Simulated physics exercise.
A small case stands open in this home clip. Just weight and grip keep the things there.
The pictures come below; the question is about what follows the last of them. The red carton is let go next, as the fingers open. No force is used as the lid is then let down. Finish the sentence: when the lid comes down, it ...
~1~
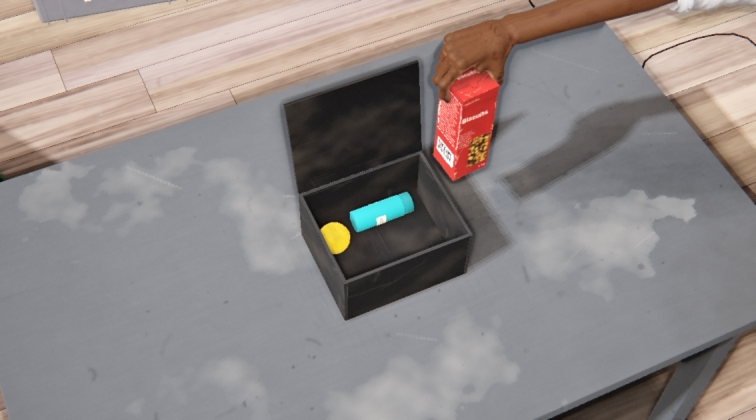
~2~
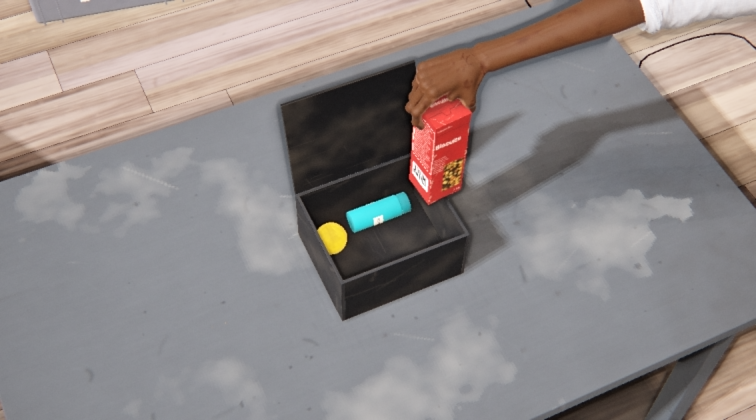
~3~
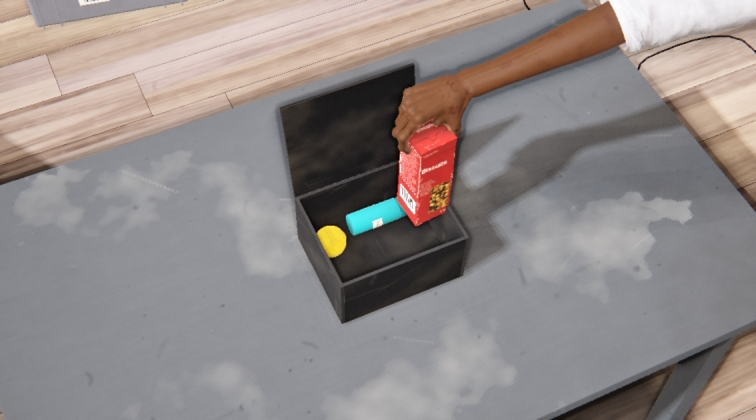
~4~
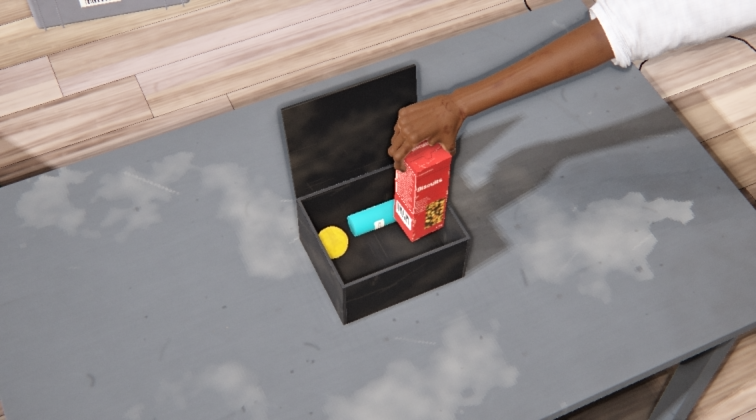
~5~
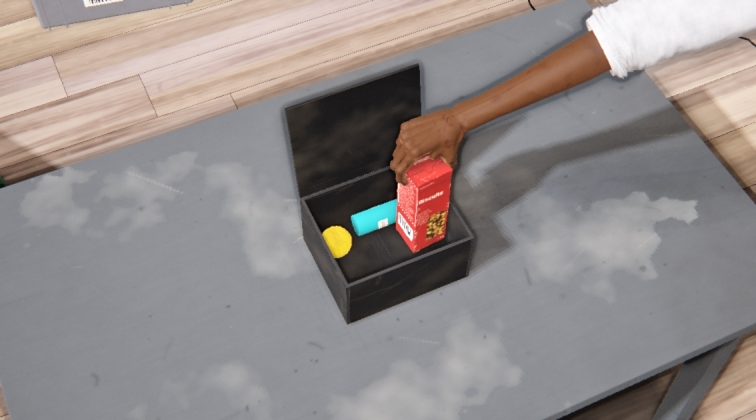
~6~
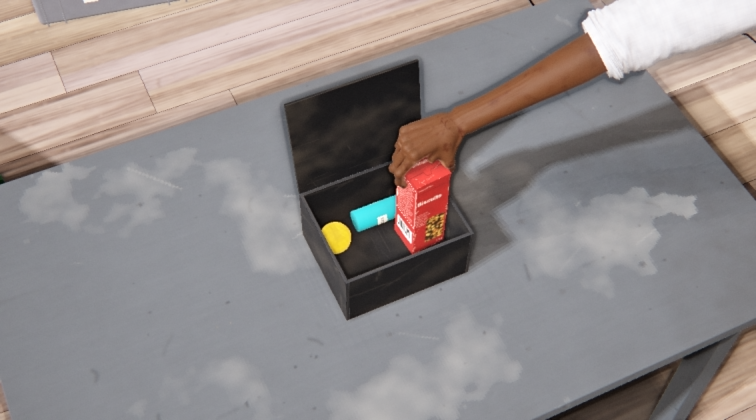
... cannot close.
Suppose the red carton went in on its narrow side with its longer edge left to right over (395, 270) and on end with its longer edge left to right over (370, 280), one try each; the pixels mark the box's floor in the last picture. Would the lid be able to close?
Case one: Lid down; case two: Lid left up.
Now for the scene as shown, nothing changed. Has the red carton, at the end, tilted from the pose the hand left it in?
Looking at the last picture, the red carton is left as set.
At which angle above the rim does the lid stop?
It stays some 55° above the rim.
Then, 1.00 s after the last picture, lid starting down.
Then, 1.30 s after the last picture, lid 79° above the rim.
Then, 1.40 s after the last picture, lid 72° above the rim.
Then, 1.60 s after the last picture, lid 57° above the rim.
At rest, lid 55° above the rim; all 3 in place. Seen from the same camera at the end, red carton near (422, 203).
